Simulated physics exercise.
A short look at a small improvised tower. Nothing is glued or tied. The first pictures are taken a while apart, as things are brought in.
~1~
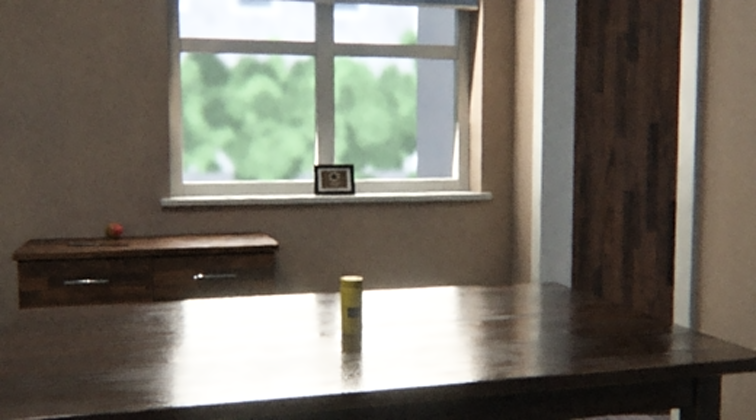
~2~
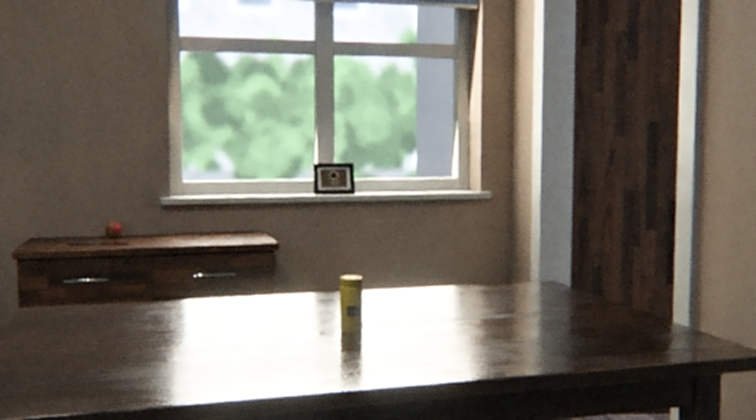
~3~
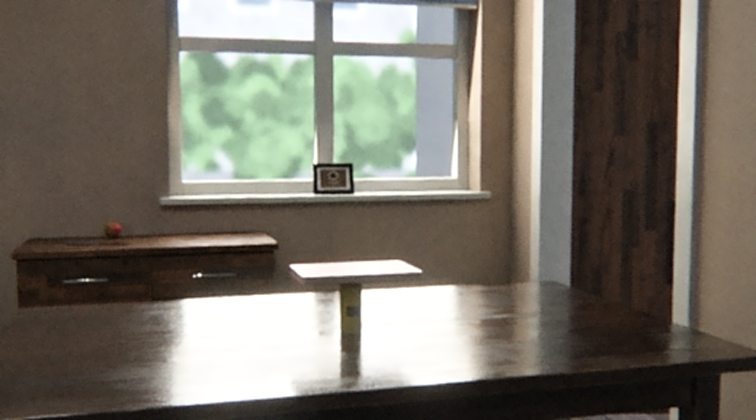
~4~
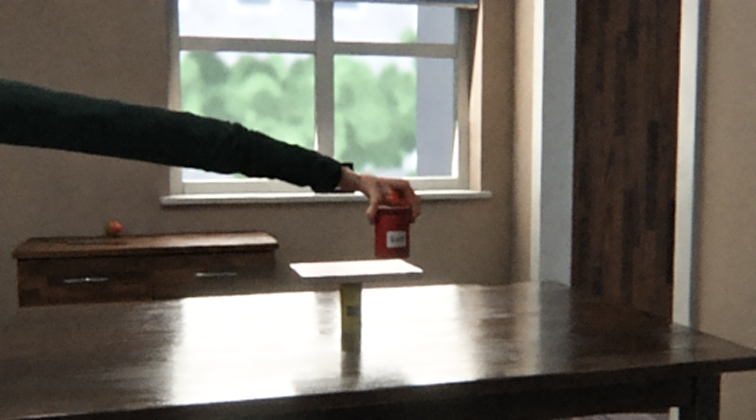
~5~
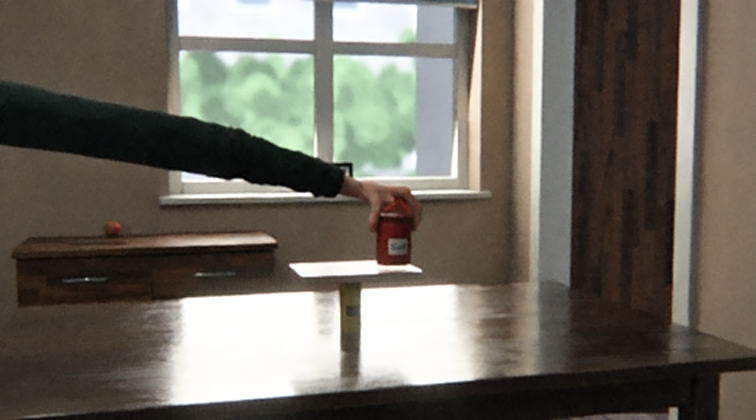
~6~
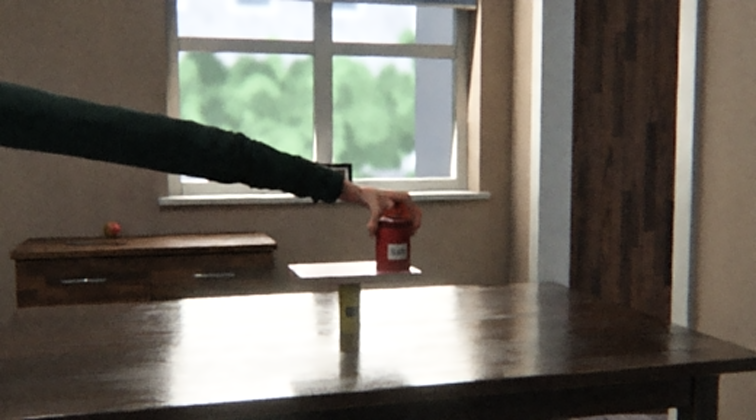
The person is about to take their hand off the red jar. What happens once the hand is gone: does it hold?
Outcome: The stack loses its balance.
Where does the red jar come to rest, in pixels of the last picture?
At about (469, 317).
Then, 0.50 s on from there, red jar now fallen; pink book turned 64° from how it was put.
Then, 0.80 s on from there, pink book now fallen; yellow shaker on its side.
In the end, fallen, yellow shaker, red jar and pink book. At the end, from the last picture's camera, red jar near (469, 317). The stack comes apart.
